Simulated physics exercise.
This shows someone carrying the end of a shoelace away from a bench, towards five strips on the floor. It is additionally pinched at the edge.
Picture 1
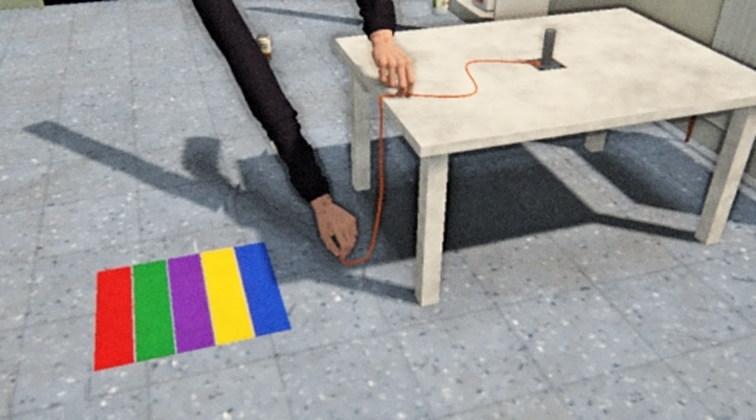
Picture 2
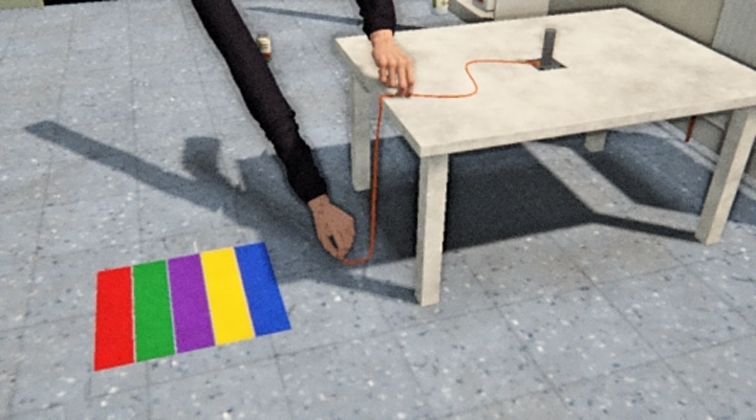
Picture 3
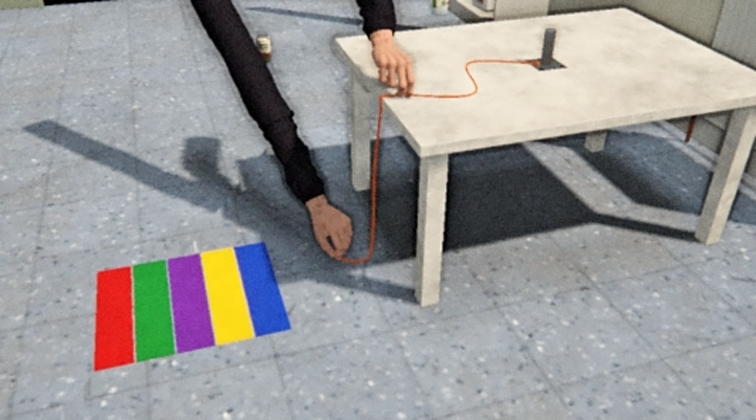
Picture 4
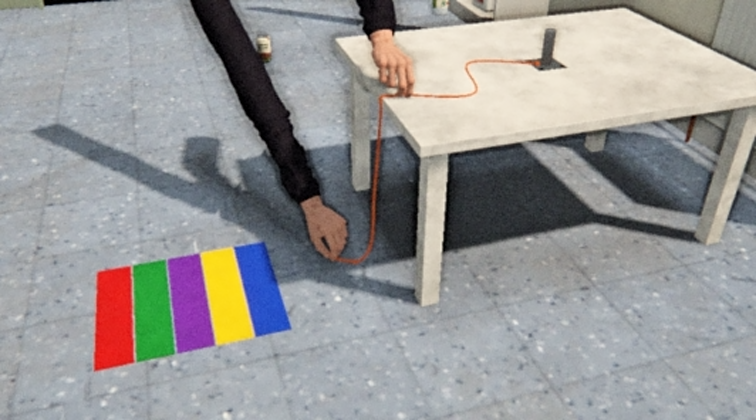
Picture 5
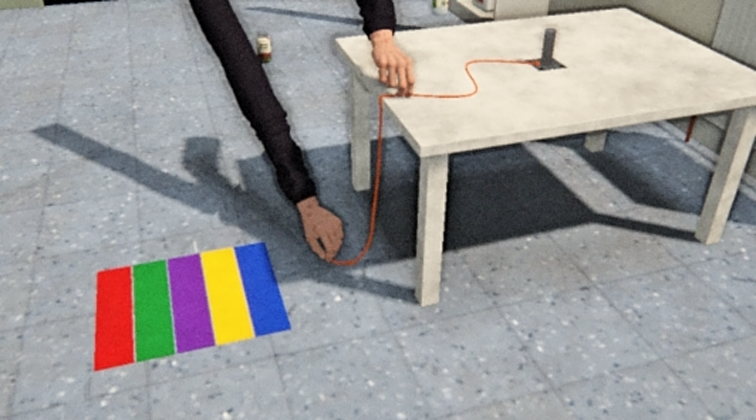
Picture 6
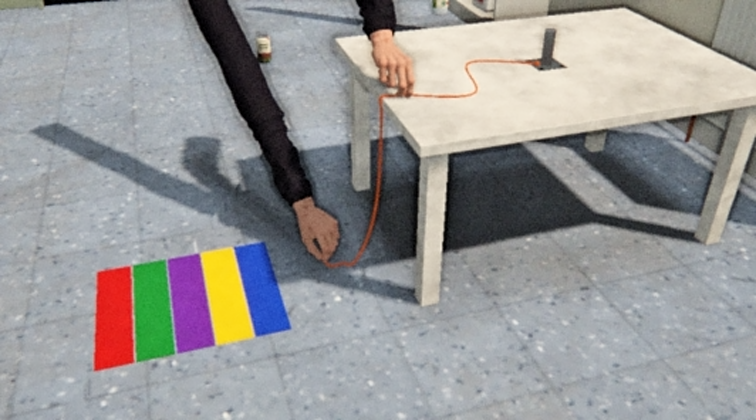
A room with a speckled, tiled blue-grey floor is seen from above at an angle, by a fixed camera. A pale bench stands at right with a dark upright peg on top, an orange-red cord runs from it over the near left edge, and red, green, purple, yellow and blue strips lie at lower left. One dark-sleeved hand stays at the bench edge while the other, low down, draws the cord's end slightly left.
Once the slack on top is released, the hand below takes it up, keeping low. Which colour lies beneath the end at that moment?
Green.
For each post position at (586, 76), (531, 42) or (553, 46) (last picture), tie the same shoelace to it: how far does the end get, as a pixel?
Try 1 about (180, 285), try 2 about (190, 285), try 3 about (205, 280).
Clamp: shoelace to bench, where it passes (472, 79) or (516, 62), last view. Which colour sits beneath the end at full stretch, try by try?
First try purple, second try green.
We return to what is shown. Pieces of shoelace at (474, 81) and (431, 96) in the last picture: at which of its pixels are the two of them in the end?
(434, 84), then (367, 107).
Soon after, end near (213, 278); over yellow.
After that, end near (173, 286); over purple.
At the stop, end near (148, 291); over green. The green one.
